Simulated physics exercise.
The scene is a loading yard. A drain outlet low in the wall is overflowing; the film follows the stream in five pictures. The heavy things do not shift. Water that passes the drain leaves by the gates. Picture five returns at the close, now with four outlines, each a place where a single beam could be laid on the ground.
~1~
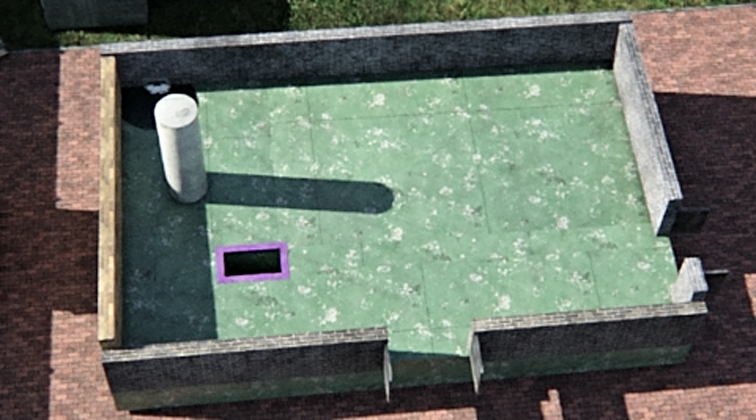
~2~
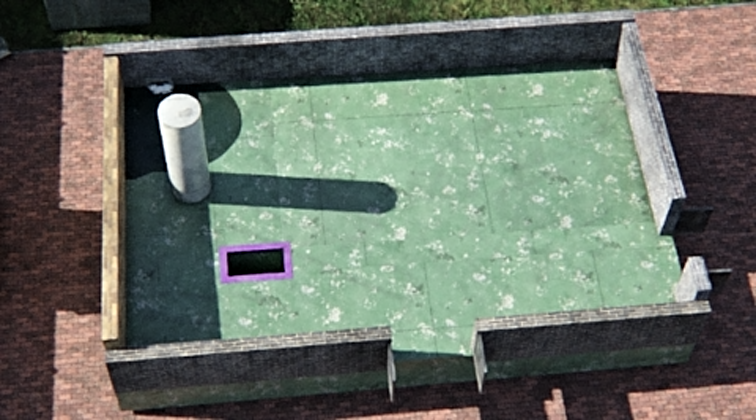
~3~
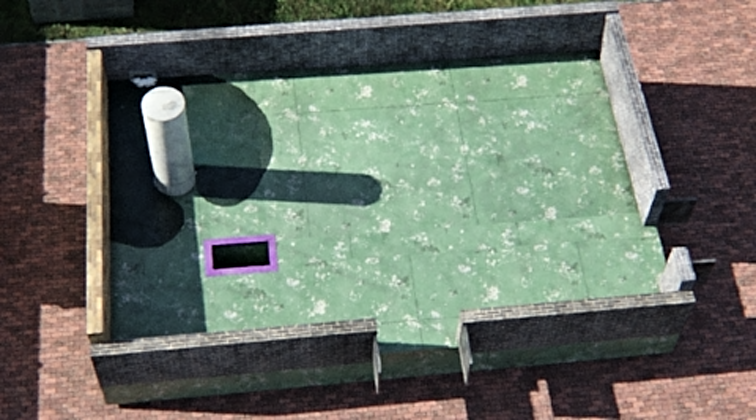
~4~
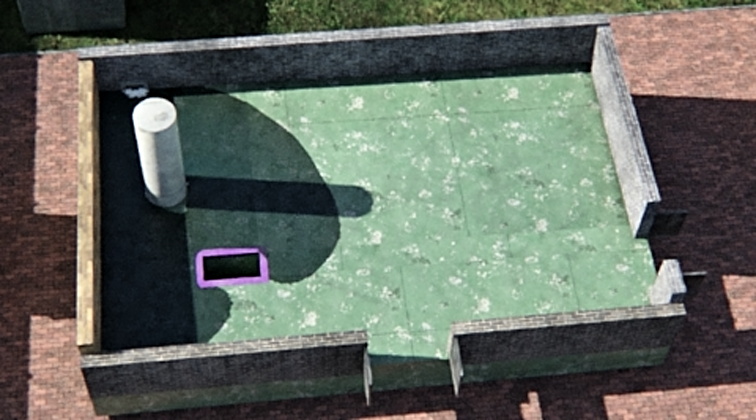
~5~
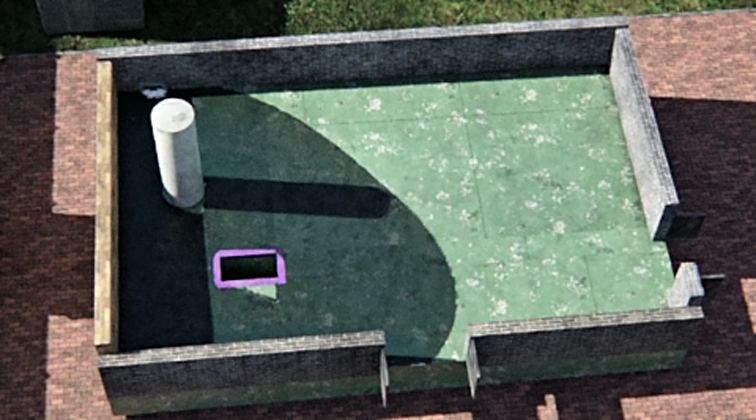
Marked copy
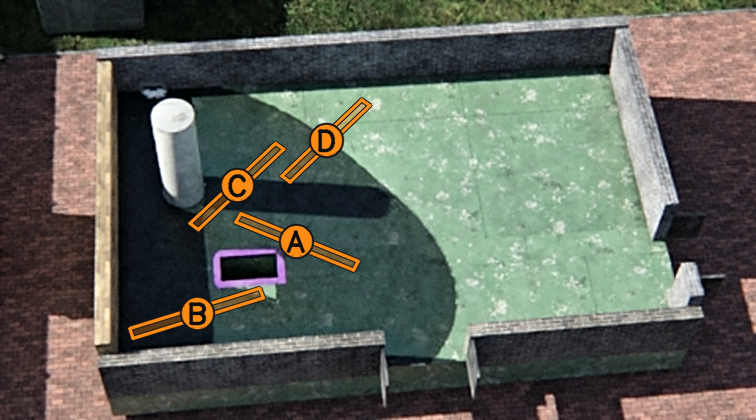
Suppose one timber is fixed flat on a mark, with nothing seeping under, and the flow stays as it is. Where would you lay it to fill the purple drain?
I would pick spot B.
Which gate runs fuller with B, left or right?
More leaves on the left.
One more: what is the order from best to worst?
The order is B, D, A, C.
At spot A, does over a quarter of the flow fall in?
No.
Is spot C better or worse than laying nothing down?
It is worse.
In orange, A from (238, 217) to (355, 265); B from (131, 333) to (261, 293); C from (194, 226) to (279, 146); D from (285, 178) to (365, 102).
If A is chosen, about 13 % of the stream goes into the purple drain, about 85 % out by the gates.
If B is chosen, about 45 % of the stream goes into the purple drain, about 53 % out by the gates.
If C is chosen, about 6 % of the stream goes into the purple drain, about 92 % out by the gates.
If D is chosen, about 24 % of the stream goes into the purple drain, about 74 % out by the gates.
